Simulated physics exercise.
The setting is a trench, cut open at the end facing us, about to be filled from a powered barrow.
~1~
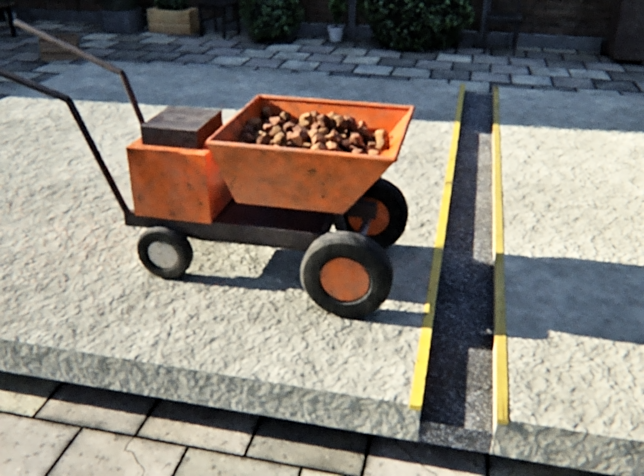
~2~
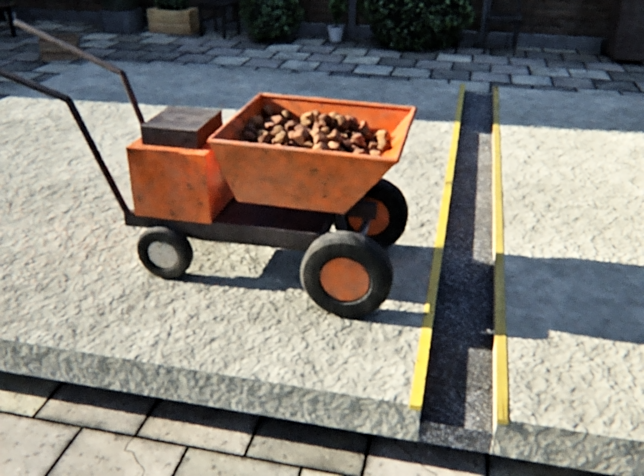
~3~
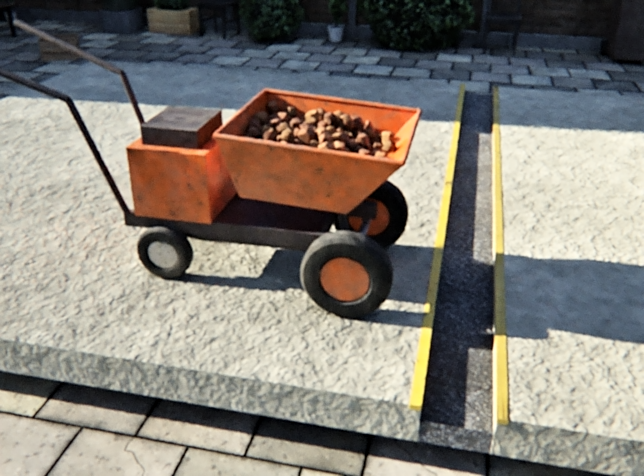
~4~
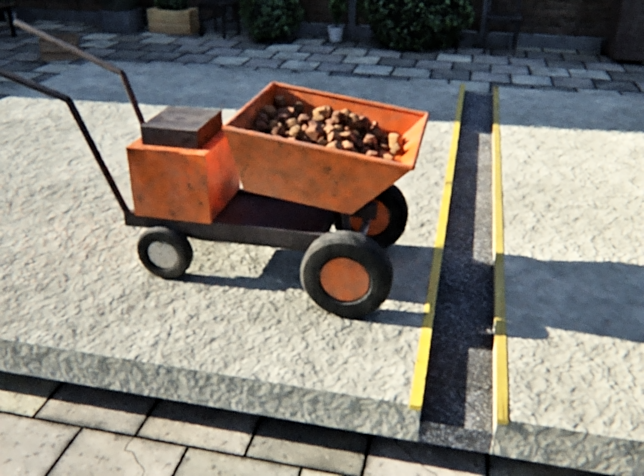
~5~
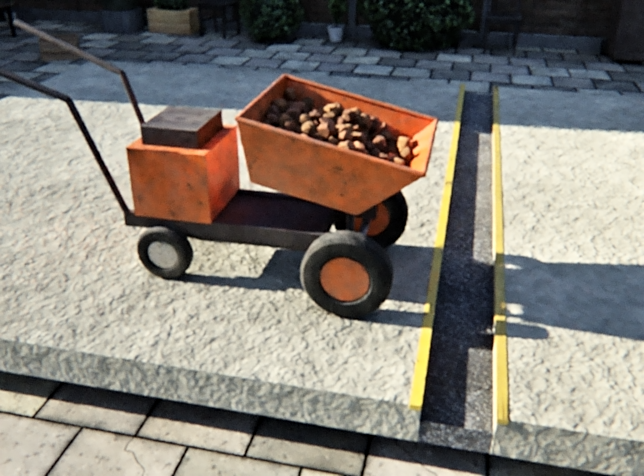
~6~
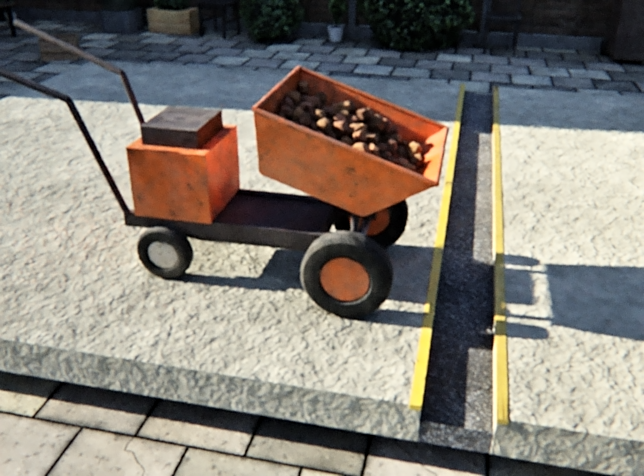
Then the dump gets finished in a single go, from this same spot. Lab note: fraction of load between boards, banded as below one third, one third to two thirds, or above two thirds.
Not even a third of the load lands in the trench.
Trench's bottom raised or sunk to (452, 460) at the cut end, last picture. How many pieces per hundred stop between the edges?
I'd say around 20 in a hundred.
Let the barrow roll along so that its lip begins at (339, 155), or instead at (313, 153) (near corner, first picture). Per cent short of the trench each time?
About 0 %, then 20 %.
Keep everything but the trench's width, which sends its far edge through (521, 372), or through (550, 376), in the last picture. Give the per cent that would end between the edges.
In order, some 40 and some 70 percent.
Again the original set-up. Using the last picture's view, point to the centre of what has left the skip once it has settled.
Roughly pixel (535, 294).
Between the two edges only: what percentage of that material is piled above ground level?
25 per cent, near enough.
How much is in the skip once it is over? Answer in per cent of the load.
I'd put it near 5 percent.
Shortly afterwards, skip tipped steeply; the whole lot in the skip.
Next, skip tipped right over; near two thirds in the skip; only a few in or heaped over the trench; near a third beyond it; only a few falling.
Some moments later, skip tipped right over; a little in the skip; a little in or heaped over the trench; the bulk beyond it.
In the end, skip tipped right over; a little in the skip; near a quarter in or heaped over the trench; the bulk beyond it.
